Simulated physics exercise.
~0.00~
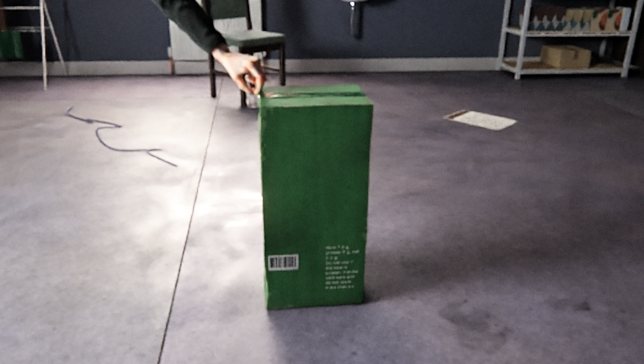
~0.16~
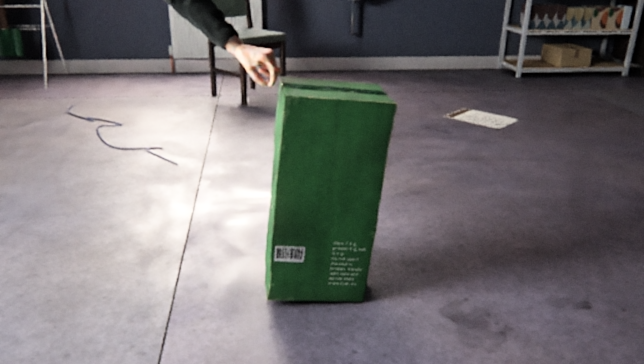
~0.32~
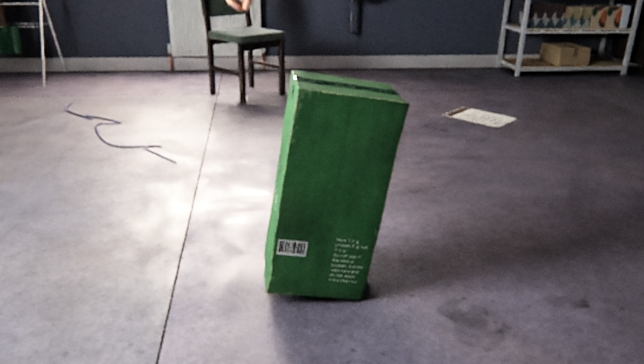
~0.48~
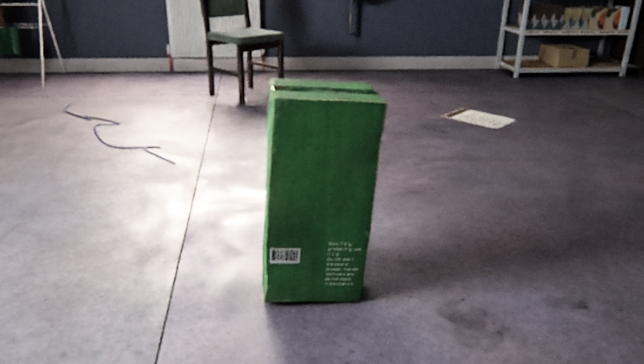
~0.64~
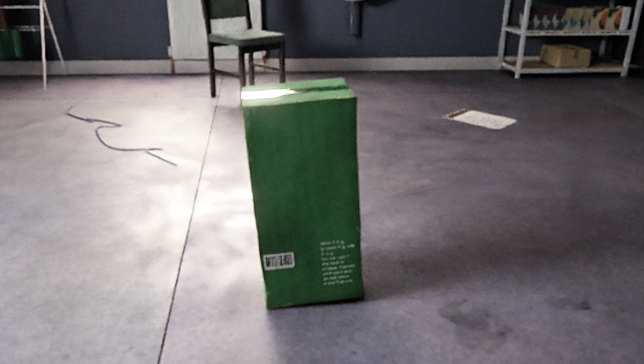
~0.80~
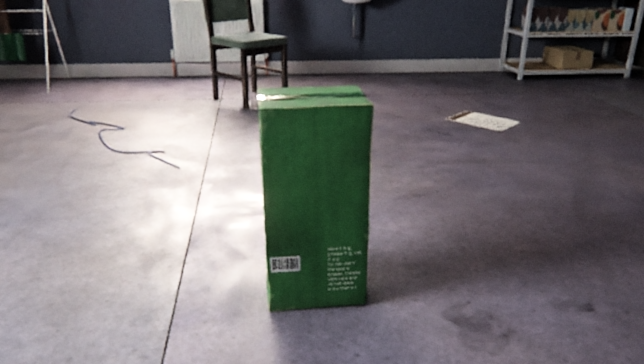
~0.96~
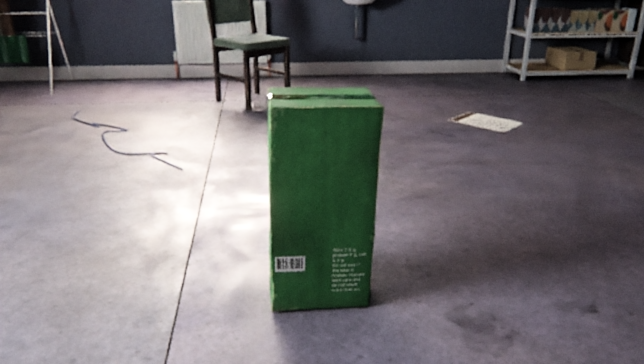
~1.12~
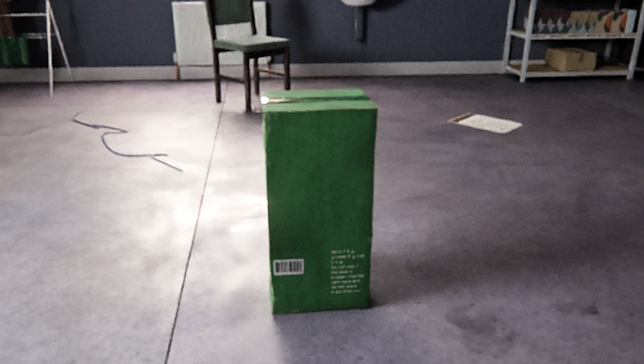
In a room with a smooth grey floor, a tall green box stands upright in front of a dark chair, with white shelving at the back right. A hand reaches in from the upper left and touches the top of the box. The box tips to the right as the hand lets go and draws back, and it leans further on its right edge. Then it rocks back to the left, passing upright and tilting slightly the other way. It sways right again by a smaller amount, settles, and ends standing upright on its base.
